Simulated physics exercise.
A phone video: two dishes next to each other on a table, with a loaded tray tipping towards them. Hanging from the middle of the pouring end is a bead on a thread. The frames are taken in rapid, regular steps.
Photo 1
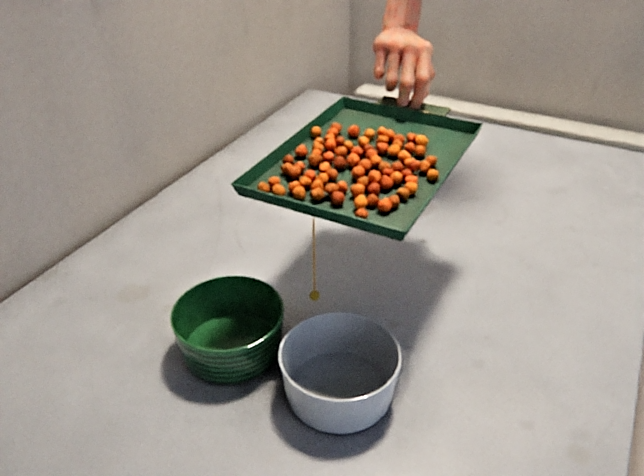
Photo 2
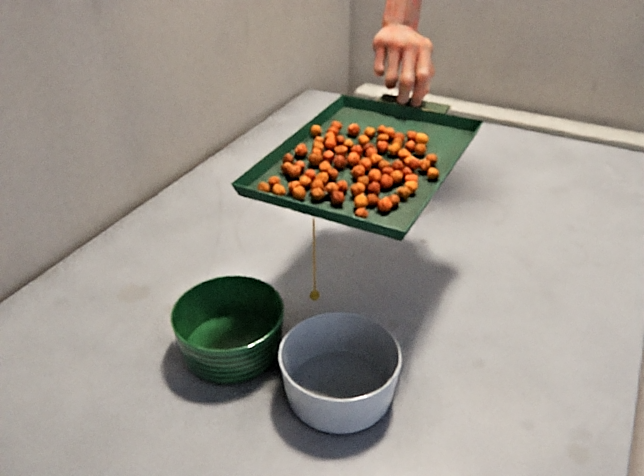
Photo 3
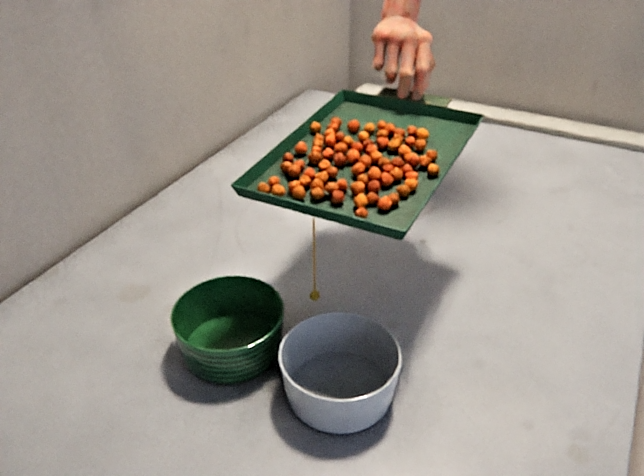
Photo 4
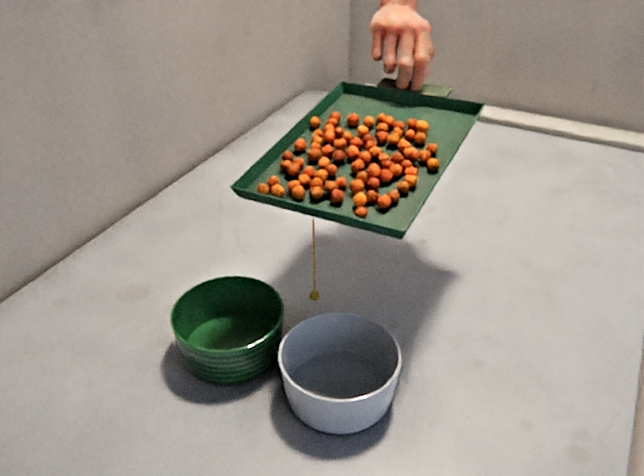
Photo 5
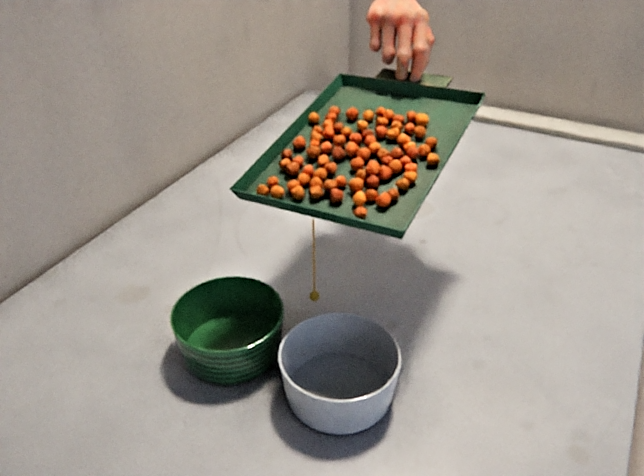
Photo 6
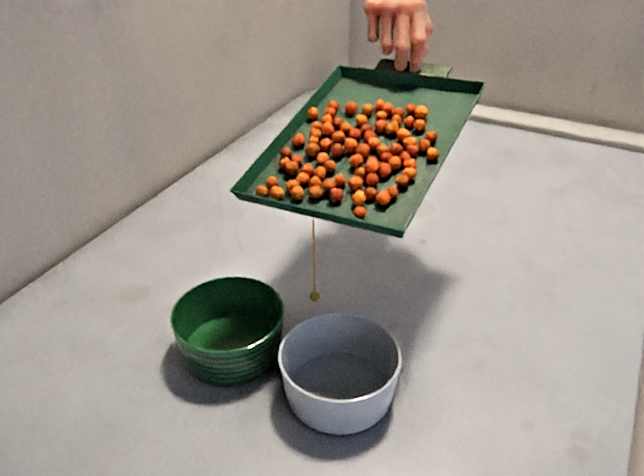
At first, a hand holds a green tray of small, round orange-brown pieces above a green bowl and a pale grey one, a bead hanging beneath its front edge. Then the hand raises the back of the tray, steepening it with a slight leftward lean, while the pieces stay on it.
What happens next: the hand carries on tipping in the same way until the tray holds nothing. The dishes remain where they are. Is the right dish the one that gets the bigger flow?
No.
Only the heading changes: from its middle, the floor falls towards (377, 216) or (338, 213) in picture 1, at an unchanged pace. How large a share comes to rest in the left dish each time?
You'd get 0 per cent the first time and 20 per cent the second time.
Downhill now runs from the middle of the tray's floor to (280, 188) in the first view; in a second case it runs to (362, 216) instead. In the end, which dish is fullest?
Results - the dish on the left side first, the dish on the right side second.
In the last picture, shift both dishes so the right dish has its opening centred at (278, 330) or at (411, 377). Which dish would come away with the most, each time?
Place 1 - the dish at right; place 2 - the dish at left.
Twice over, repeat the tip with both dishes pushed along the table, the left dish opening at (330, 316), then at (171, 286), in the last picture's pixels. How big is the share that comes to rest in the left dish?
20 and 10 %.
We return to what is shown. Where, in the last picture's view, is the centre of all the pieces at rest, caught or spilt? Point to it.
Somewhere around (242, 351) in the last picture.
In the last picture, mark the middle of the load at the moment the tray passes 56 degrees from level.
The centre of the load shows up near (305, 165) in the last view.
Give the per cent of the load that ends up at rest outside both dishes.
Roughly 10 percent.
Just after the last frame, tray tipped steeply; every one on the tray.
A moment on, tray tipped right over; roughly half on the tray; just a few in the right dish; just a few in the left dish; roughly a third in the air.
Further on, tray tipped past a quarter turn; roughly a quarter in the right dish; roughly two thirds in the left dish; about a tenth outside both; just a few in the air.
When it is over, tray tipped past a quarter turn; roughly a quarter in the right dish; roughly two thirds in the left dish; about a tenth outside both; just a few in the air.
